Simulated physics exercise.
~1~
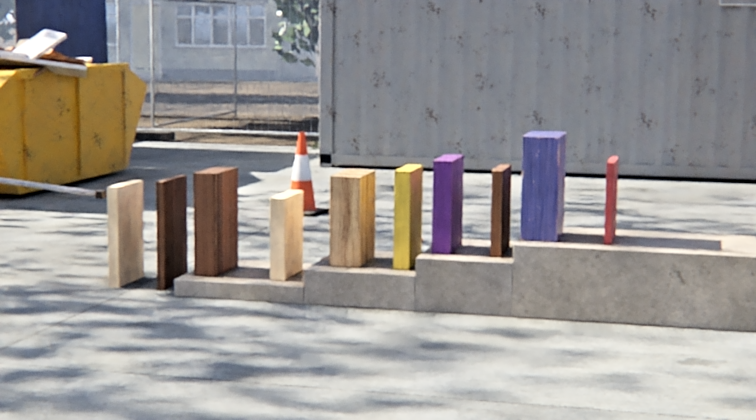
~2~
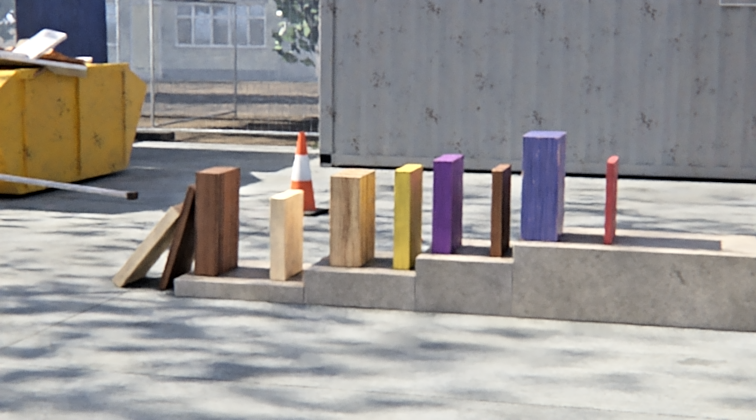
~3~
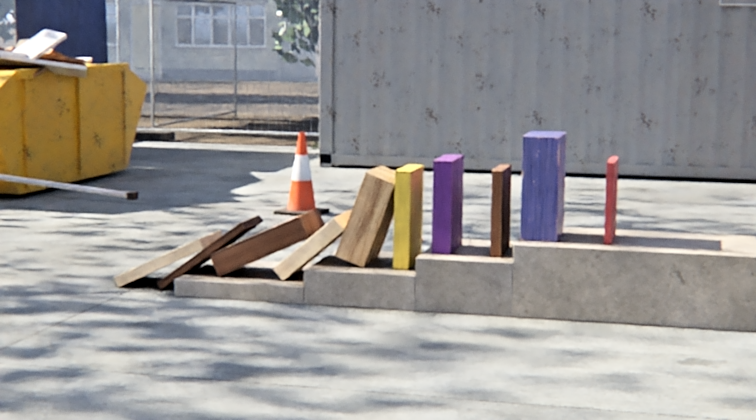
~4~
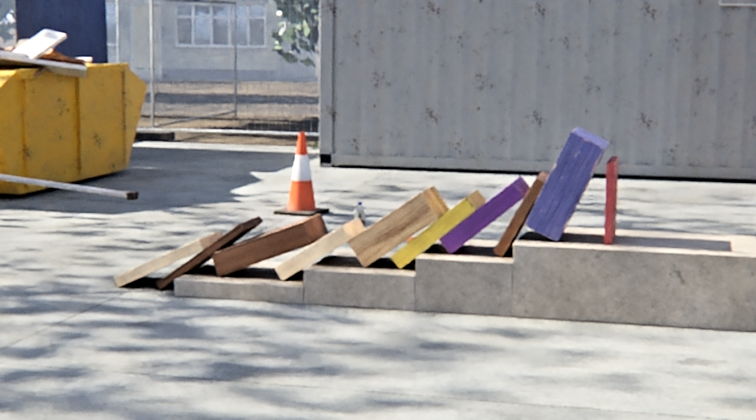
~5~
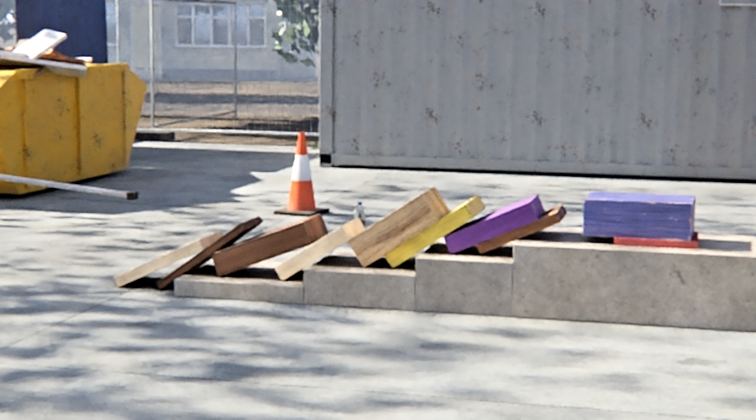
Ten thick boards stood upright in a row up low concrete steps near a traffic cone, until the pale one at the left tipped right and toppled the rest in turn, leaving none standing, with the blue one lying flat over the red.
